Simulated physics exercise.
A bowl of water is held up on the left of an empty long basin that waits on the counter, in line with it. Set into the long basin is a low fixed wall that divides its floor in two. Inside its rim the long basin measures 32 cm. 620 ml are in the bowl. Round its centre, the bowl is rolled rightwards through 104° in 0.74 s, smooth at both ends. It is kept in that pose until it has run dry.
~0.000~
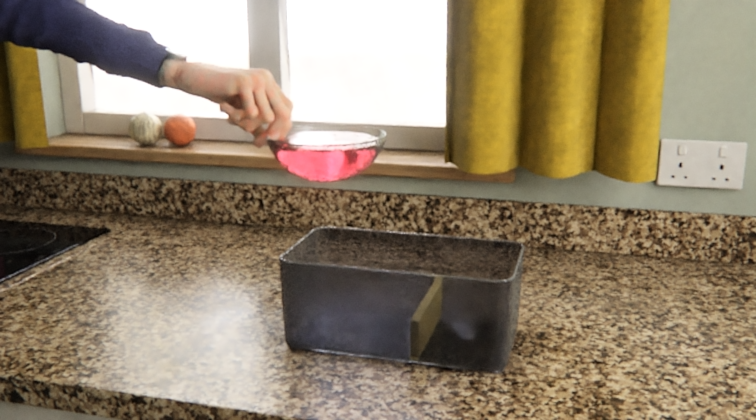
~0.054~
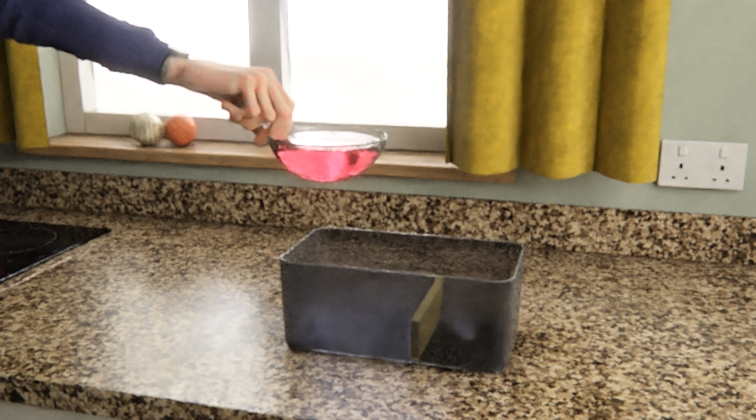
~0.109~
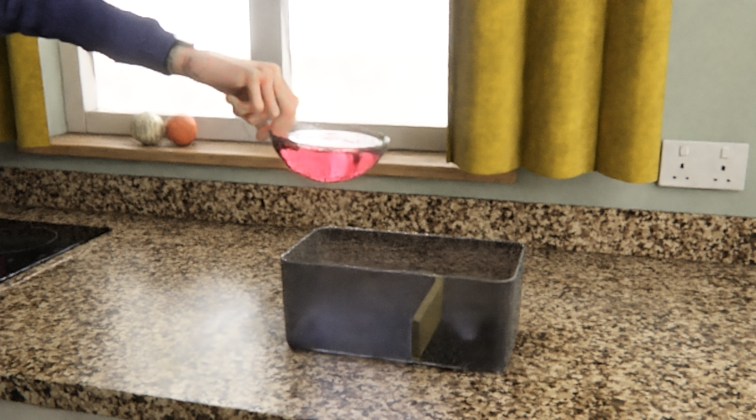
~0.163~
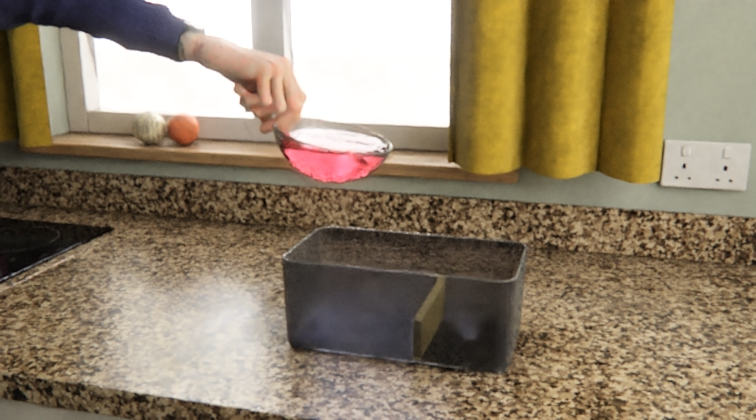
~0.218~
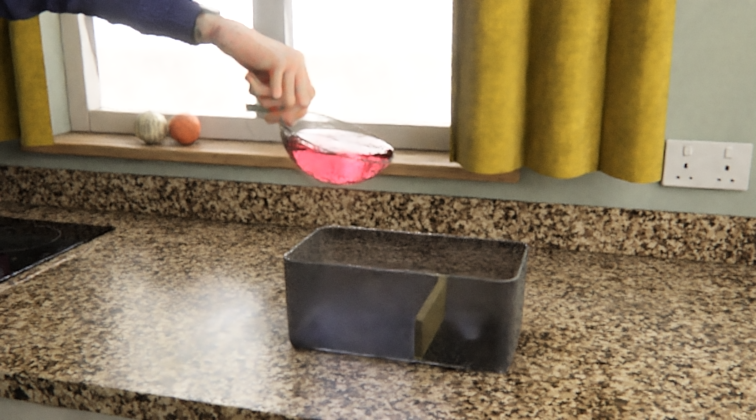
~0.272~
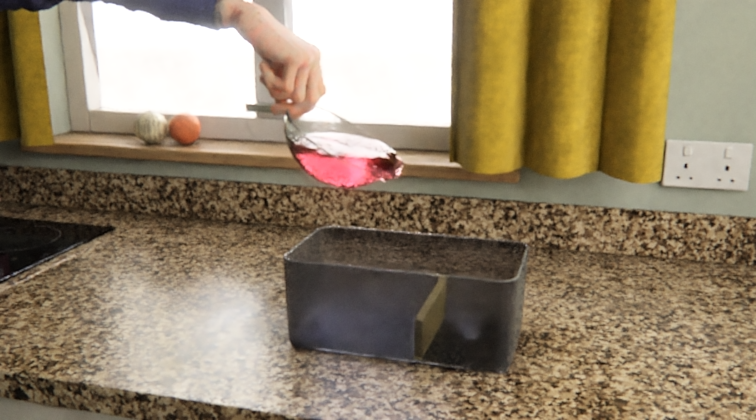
Glass bowl of pink liquid held in a hand, tilting steadily to the right above a dark rectangular container on a speckled counter.
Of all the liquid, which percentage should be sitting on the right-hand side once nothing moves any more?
Around 35 per cent should be sitting there.
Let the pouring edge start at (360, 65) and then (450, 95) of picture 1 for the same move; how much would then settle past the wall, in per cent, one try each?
25 and 80 %.
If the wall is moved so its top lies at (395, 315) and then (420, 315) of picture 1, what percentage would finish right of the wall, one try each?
Respectively 75 and 50 %.
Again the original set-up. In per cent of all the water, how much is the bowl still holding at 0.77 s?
Share remaining: Approx. 0 %.
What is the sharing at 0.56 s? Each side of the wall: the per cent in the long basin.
40 on the left, 34 on the right, roughly.
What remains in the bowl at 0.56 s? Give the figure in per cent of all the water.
At that time about 3 in a hundred parts are still held.
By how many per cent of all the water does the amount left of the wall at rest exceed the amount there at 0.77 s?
About 1 percent.
After 0.56 s the tilt is 90° and 3 per cent is still to pour, 40 is left of the wall and 34 right of it.
After 0.77 s the tilt is 104° and 0 per cent is still to pour, 62 is left of the wall and 35 right of it.
After 1.00 s the tilt is 104° and 0 per cent is still to pour, 64 is left of the wall and 35 right of it.
After 1.24 s the tilt is 104° and 0 per cent is still to pour, 64 is left of the wall and 35 right of it.
In the end 64 per cent lies left of the wall, 35 right of it and 2 outside.
